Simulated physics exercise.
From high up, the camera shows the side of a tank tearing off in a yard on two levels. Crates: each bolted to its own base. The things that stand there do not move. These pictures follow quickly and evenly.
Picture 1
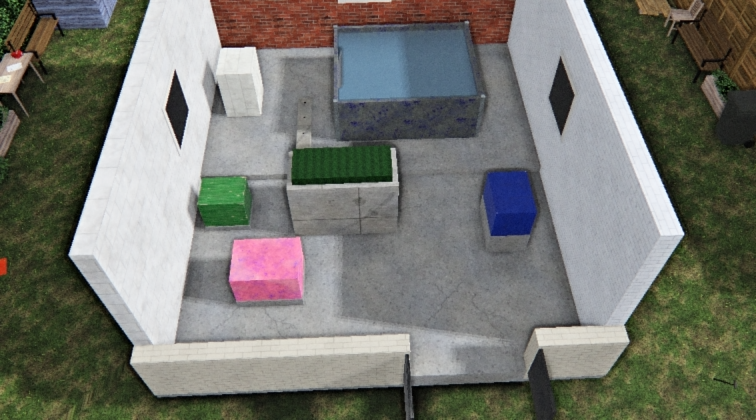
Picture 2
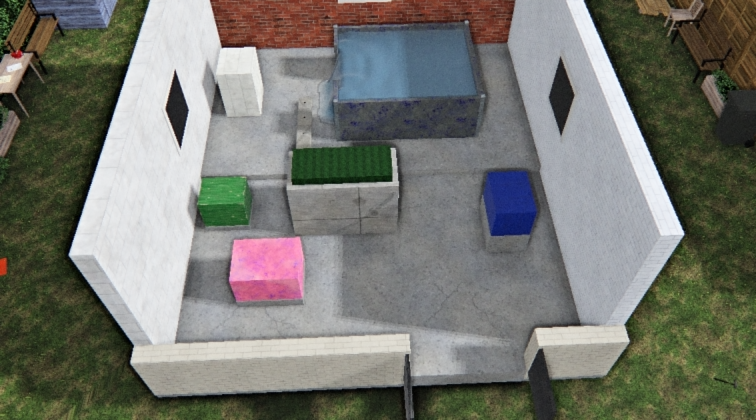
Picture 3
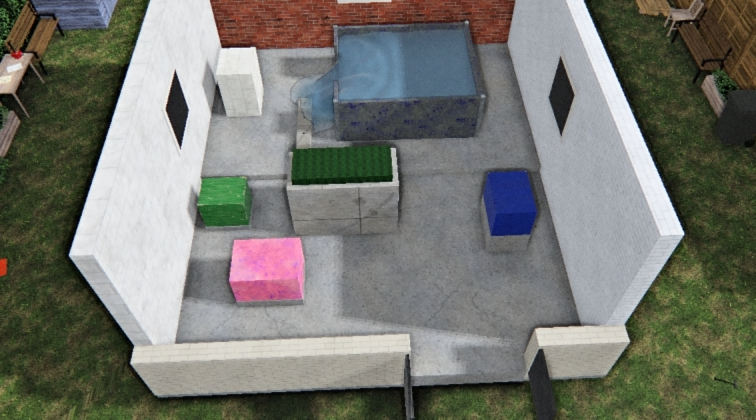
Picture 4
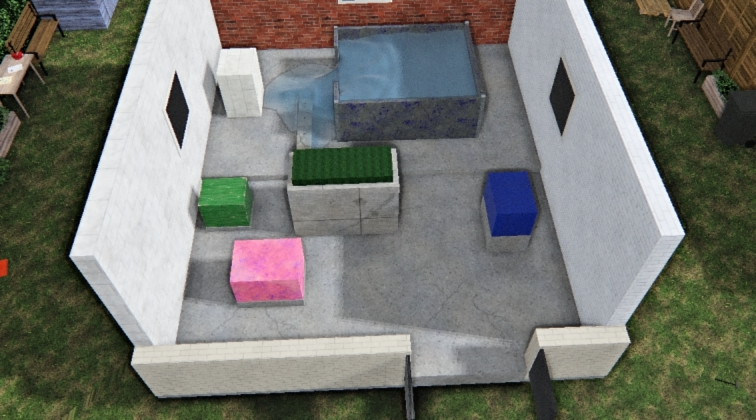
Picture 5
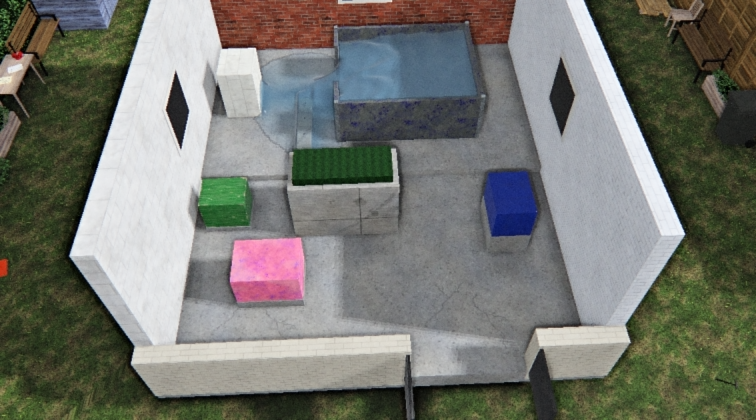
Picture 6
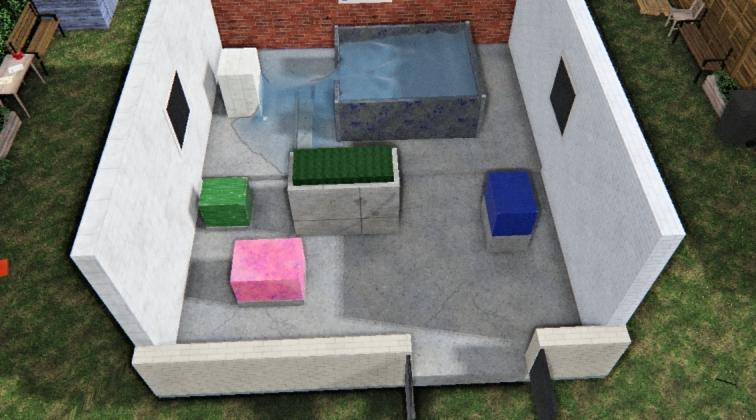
In a walled yard with colored blocks, a big tank of water stood full and still, then water poured out of its left side and spread across the gray floor toward the white block.
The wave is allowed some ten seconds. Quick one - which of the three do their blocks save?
Outcome: The pink crate is going to get water on it; the blue crate is going to stay free of water; the green crate is going to get water on it.
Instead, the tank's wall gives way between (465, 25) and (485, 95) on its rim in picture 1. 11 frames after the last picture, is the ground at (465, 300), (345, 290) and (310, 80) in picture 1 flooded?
First spot unwetted, second unwetted, third unwetted.
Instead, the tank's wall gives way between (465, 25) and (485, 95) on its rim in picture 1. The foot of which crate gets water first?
First in line is the blue crate.
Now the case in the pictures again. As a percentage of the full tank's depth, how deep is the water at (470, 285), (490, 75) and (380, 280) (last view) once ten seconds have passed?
Going place by place: 18 %, 6 % and 12 %.
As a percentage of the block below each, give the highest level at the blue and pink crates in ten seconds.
In order: 60% and 170%.
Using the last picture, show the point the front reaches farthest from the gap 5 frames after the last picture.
(198, 219).
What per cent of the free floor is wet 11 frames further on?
I'd estimate some 40 per cent.
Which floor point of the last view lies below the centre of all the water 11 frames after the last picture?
At about (343, 107).
A moment on, water covers 30 % of the floor; the pink crate not reached, the blue crate not reached, the green crate water round its plinth.
Next, water covers 40 % of the floor; the pink crate water round its plinth, the blue crate not reached, the green crate water round its plinth.
Then, water covers 60 % of the floor; the pink crate water round its plinth, the blue crate water round its plinth, the green crate water round its plinth.
Later, water covers 90 % of the floor; the pink crate water round its plinth, the blue crate water round its plinth, the green crate water round its plinth.
In the end, water covers 95 % of the floor; the pink crate was topped, the blue crate stayed above the water, the green crate was topped.
